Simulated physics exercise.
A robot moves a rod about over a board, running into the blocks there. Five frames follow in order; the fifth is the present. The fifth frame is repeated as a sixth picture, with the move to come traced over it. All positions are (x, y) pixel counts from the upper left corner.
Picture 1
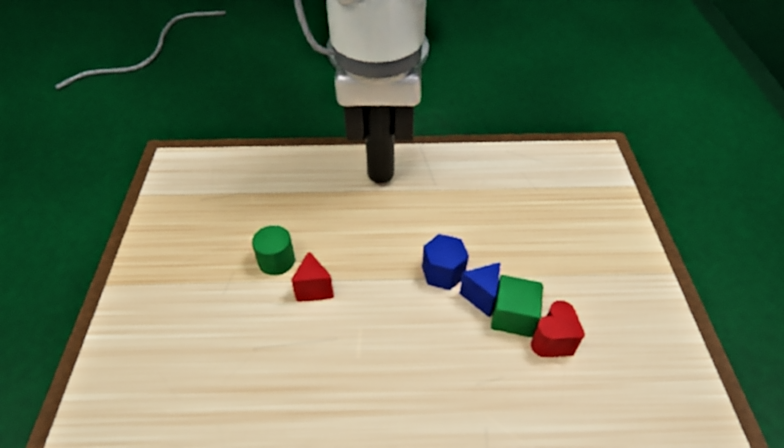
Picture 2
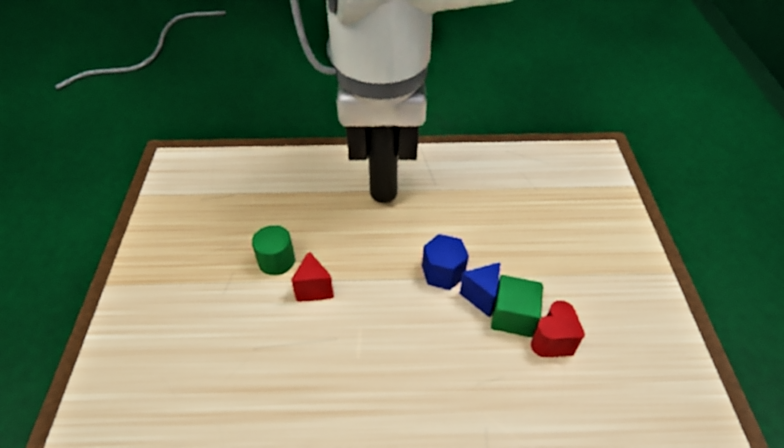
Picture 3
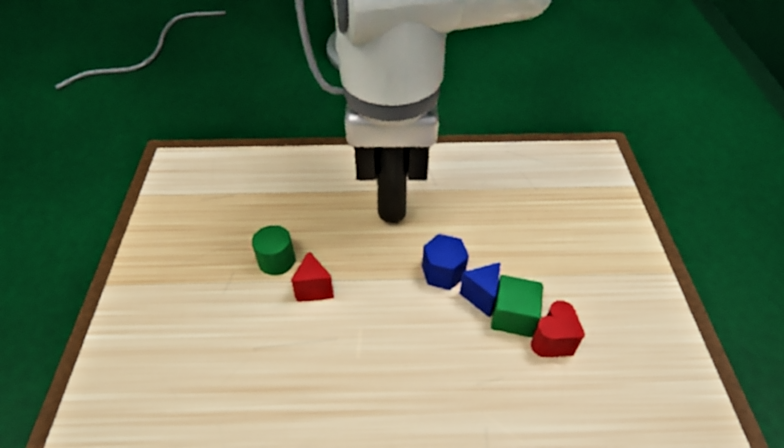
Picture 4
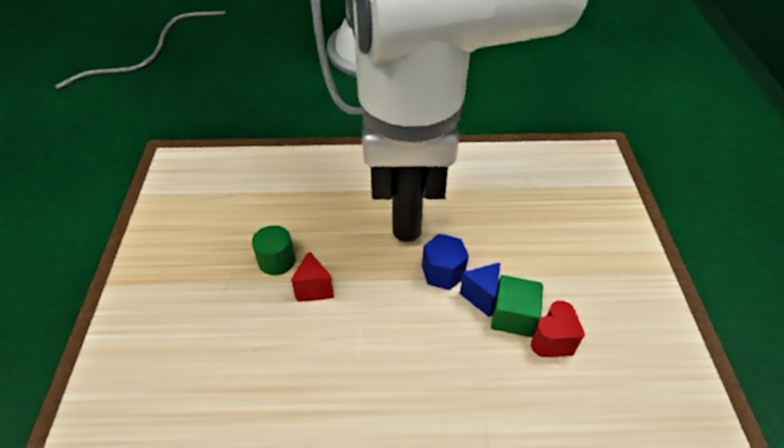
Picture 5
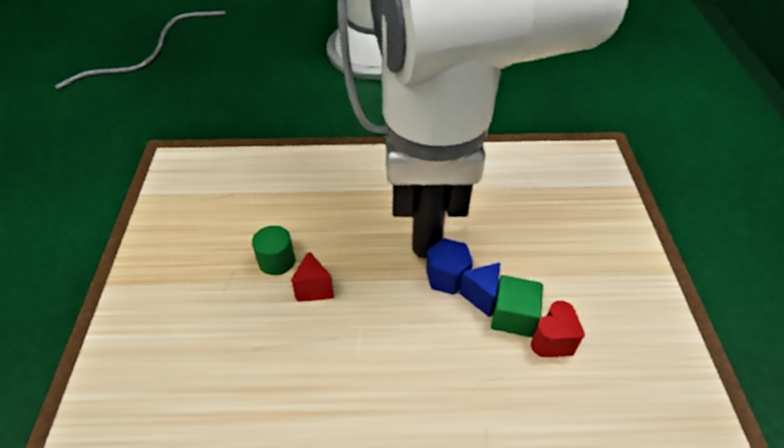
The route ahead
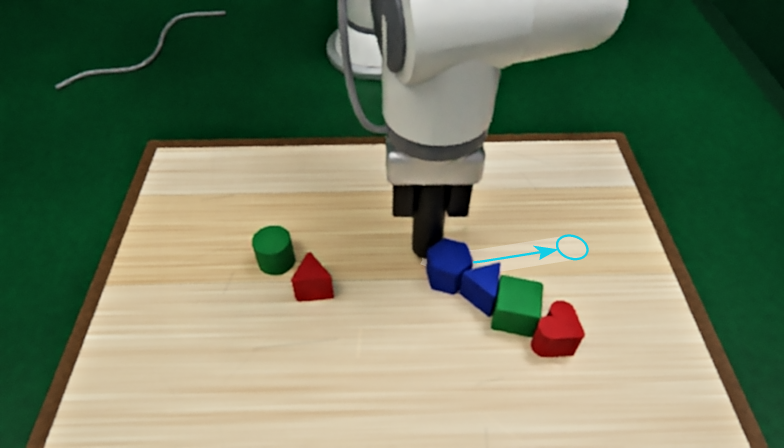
On a pale wooden board scattered with red, green and blue blocks, a robot arm moved its black rod forward and to the right, then nudged the blue hexagonal block slightly.
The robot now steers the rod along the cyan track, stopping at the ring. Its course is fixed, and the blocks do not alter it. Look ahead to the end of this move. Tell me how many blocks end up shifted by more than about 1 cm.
My count: 2.
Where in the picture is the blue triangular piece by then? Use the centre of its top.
Just about (488, 298).
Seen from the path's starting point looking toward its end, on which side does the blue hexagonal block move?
Pushed right.
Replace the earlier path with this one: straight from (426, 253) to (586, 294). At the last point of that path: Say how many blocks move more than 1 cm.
I predict two.
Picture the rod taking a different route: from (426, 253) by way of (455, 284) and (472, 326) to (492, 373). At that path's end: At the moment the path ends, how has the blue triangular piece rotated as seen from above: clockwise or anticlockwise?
Anticlockwise, looking down.
Drawn move, from (426, 253) by way of (476, 262) and (525, 255) to (572, 247).
The first path, step by step. One third of the way, rod at (477, 256); blue hexagonal block at (466, 270), turned 45° clockwise; blue triangular piece at (488, 298); green square piece at (524, 296).
Two thirds of the way, rod at (527, 249); blue hexagonal block at (466, 270), turned 45° clockwise; blue triangular piece at (488, 298); green square piece at (524, 296).
At the end, rod at (575, 241); blue hexagonal block at (466, 270), turned 45° clockwise; blue triangular piece at (488, 298); green square piece at (524, 296).
